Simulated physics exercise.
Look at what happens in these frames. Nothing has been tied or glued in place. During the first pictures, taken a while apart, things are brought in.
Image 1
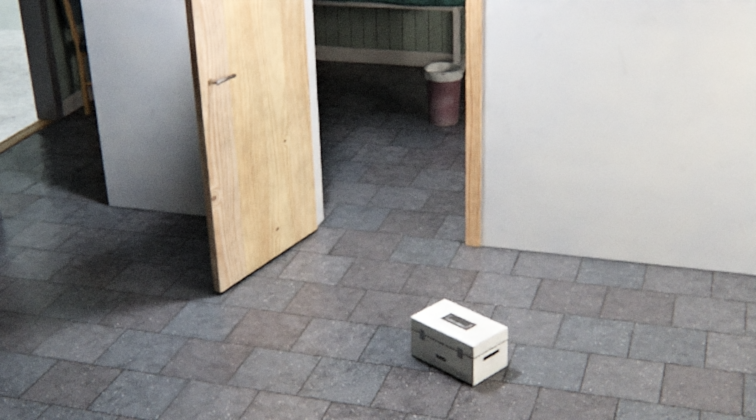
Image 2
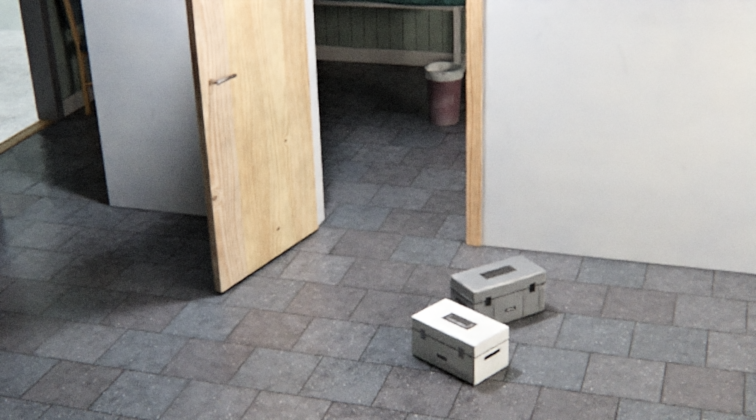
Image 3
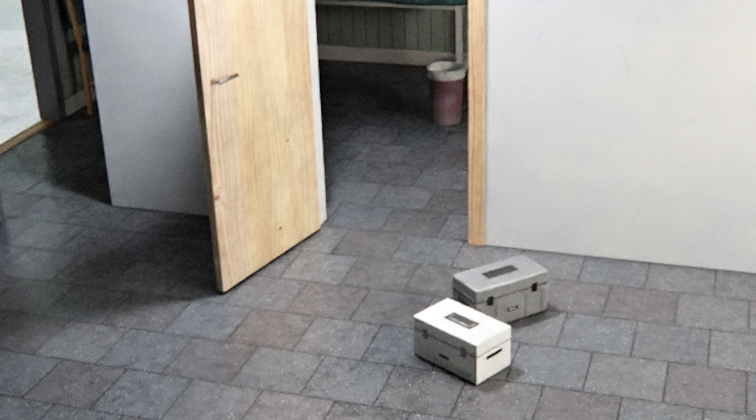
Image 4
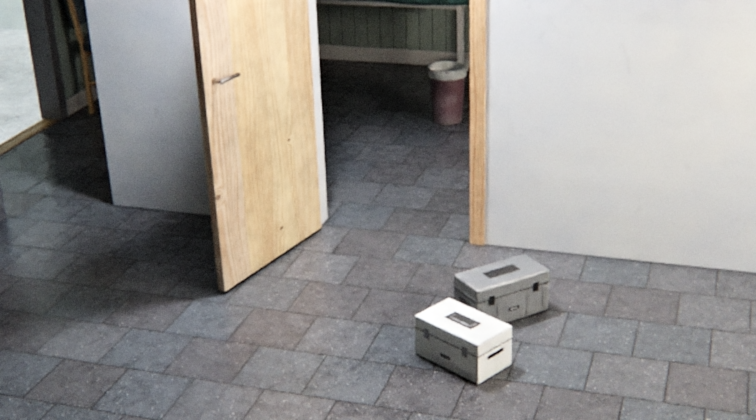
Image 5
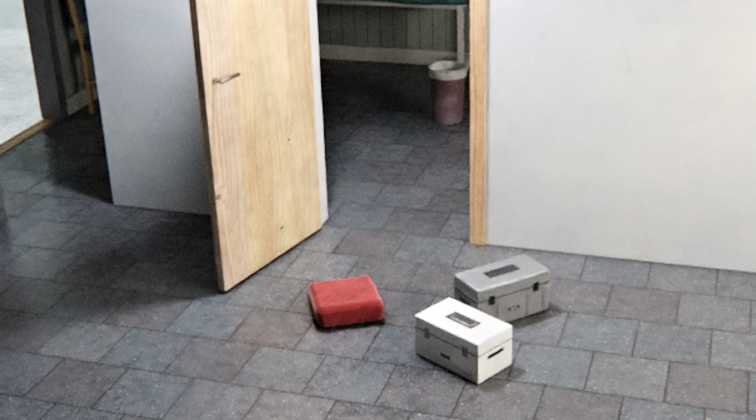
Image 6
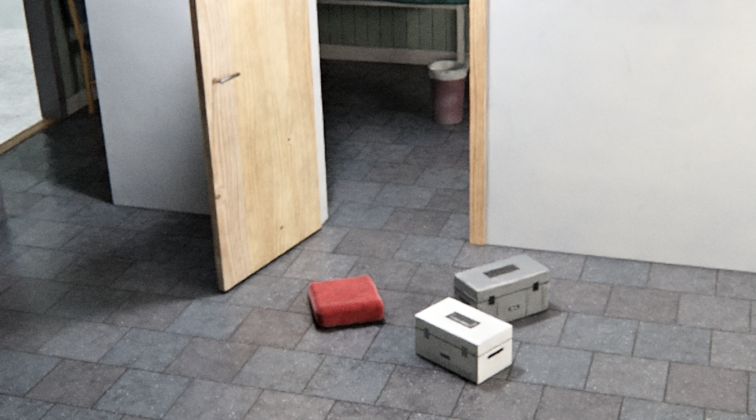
A grey toolbox appears on the tiled floor behind a white toolbox already there, and later a red cushion appears to their left, while the wooden door stands wide open and still.
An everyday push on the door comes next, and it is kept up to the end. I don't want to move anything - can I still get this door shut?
Yes, you can.
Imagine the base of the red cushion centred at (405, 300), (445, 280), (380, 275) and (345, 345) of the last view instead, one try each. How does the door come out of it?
On the first go it makes it all the way, then it makes it all the way, then it doesn't make it all the way, and last it makes it all the way.
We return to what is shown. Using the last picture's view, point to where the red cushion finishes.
It ends up near (399, 306).
Then, 0.70 s after the last picture, door 70° open; red cushion slid a little near (358, 303).
Then, 1.00 s after the last picture, door 45° open; red cushion slid about its own width near (398, 306).
At rest, door 0° open; moved from the start, red cushion; the other 2 in place. Seen from the same camera at the end, red cushion near (399, 306).
